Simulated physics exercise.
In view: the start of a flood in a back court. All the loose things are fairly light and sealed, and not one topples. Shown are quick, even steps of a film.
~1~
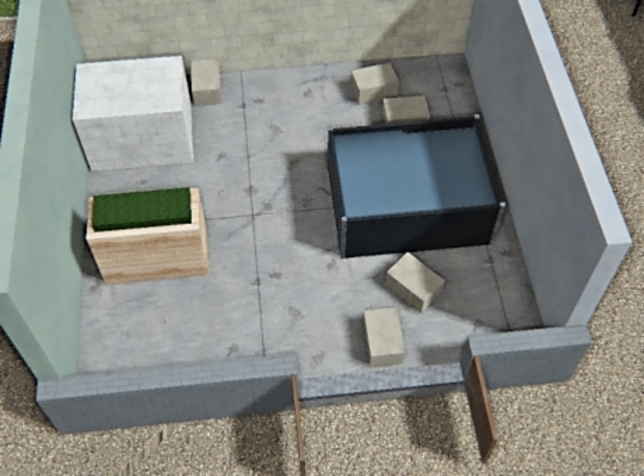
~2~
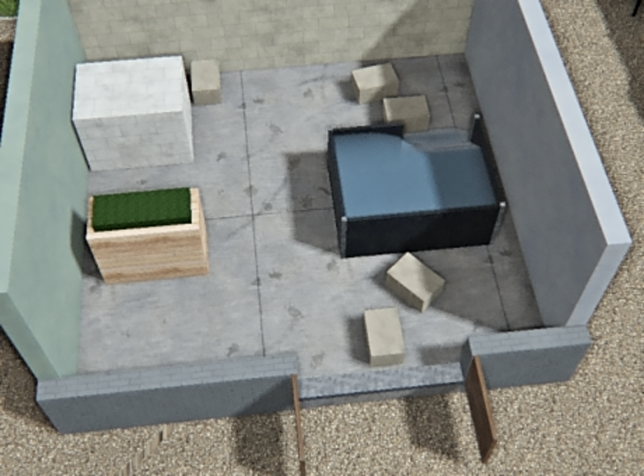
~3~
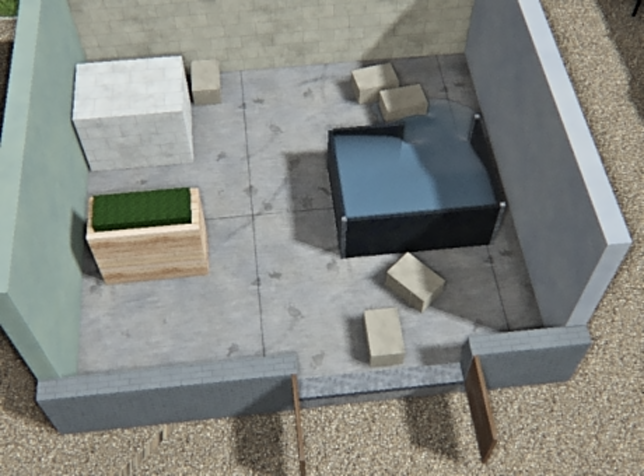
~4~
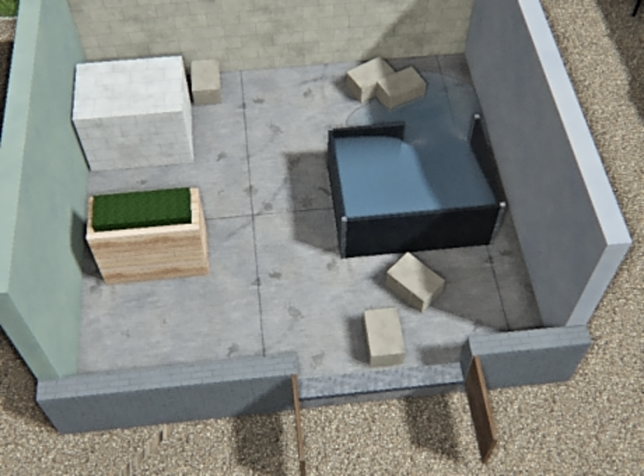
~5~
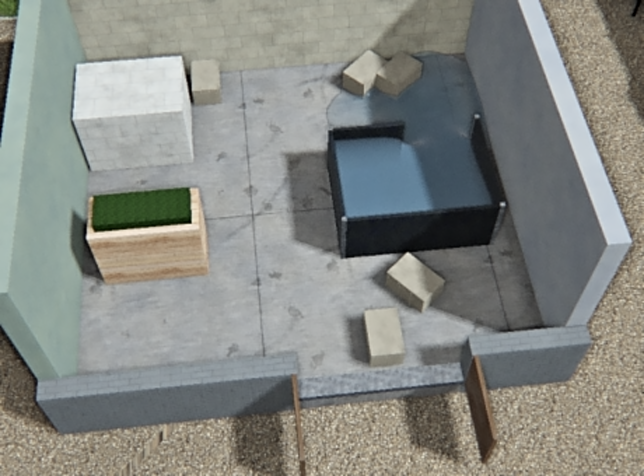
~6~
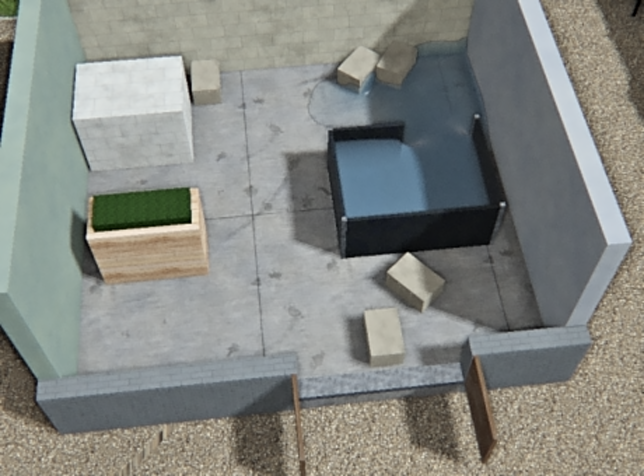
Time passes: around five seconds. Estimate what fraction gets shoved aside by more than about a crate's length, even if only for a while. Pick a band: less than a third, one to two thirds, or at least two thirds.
The fraction is one to two thirds of them.
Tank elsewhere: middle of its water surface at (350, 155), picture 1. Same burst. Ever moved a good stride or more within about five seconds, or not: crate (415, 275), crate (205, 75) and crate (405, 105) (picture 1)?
In turn: Never so far, shifted that much, pushed that far.
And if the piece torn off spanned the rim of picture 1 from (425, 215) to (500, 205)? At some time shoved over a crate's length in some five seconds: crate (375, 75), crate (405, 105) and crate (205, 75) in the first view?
Results in order: Stayed within it / stayed within it / stayed within it.
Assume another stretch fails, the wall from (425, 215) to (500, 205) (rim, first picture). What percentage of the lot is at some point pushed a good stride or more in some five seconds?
40 per cent or thereabouts.
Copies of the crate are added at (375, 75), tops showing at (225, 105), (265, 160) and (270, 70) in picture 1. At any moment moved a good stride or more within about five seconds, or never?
Sequence: Travels that far, travels that far, travels that far.
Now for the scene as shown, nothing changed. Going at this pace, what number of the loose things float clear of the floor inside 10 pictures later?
The answer is 0.
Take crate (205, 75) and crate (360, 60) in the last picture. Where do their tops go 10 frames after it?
Estimated positions: (180, 77) and (217, 101), approximately.
A moment on, 2 of 5 are well off their spots; 1 afloat.
Next, 2 of 5 are well off their spots; 0 afloat.
Later, 3 of 5 are well off their spots; 3 afloat.
In the end, 3 of 5 are well off their spots, and 3 have been at some point; 2 afloat.
